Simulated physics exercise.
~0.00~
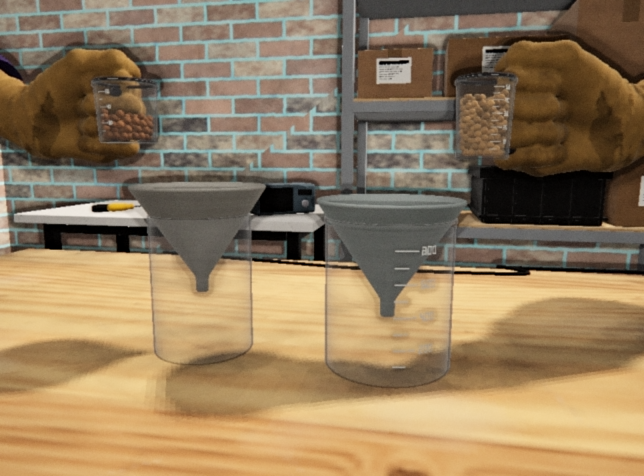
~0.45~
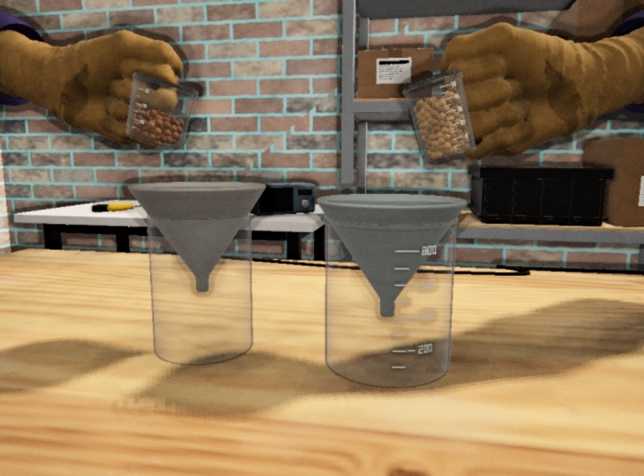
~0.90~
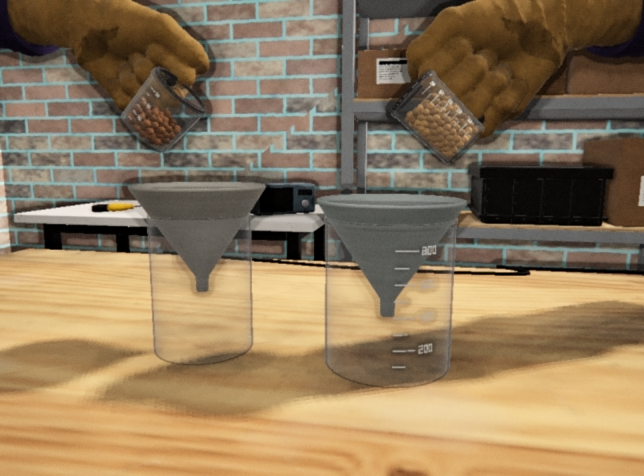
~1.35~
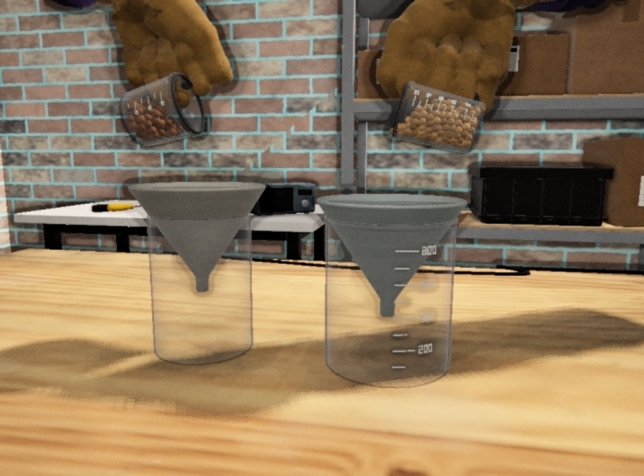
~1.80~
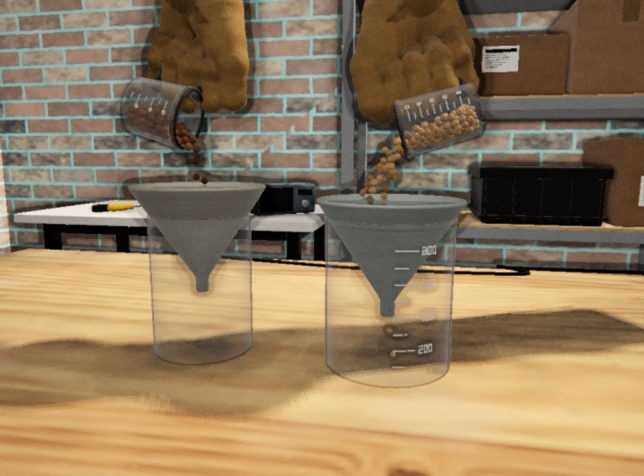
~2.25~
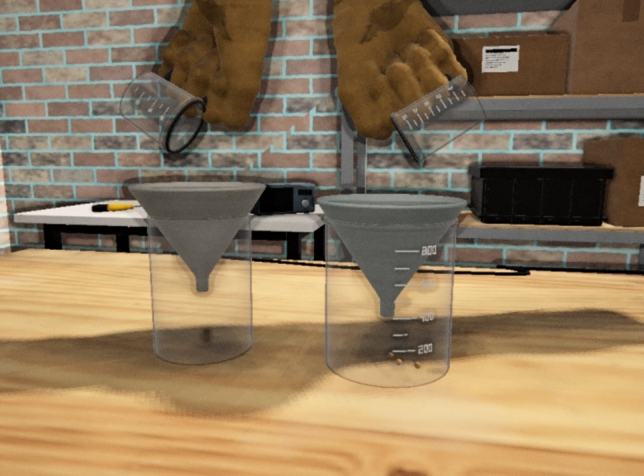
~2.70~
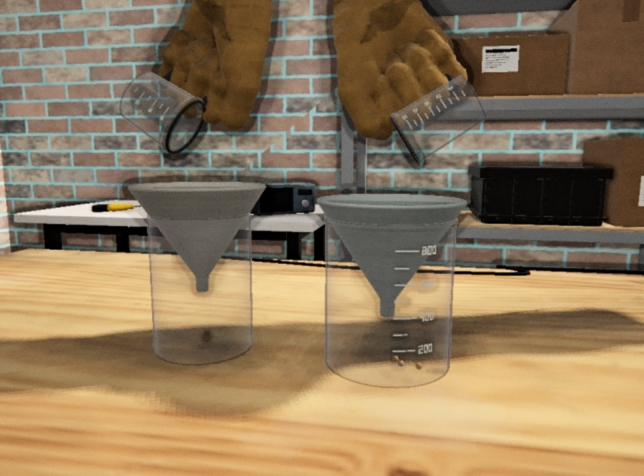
Gloved hands tipping two cups of brown pellets into funnels over clear jars, with only a stray few dropping through below.
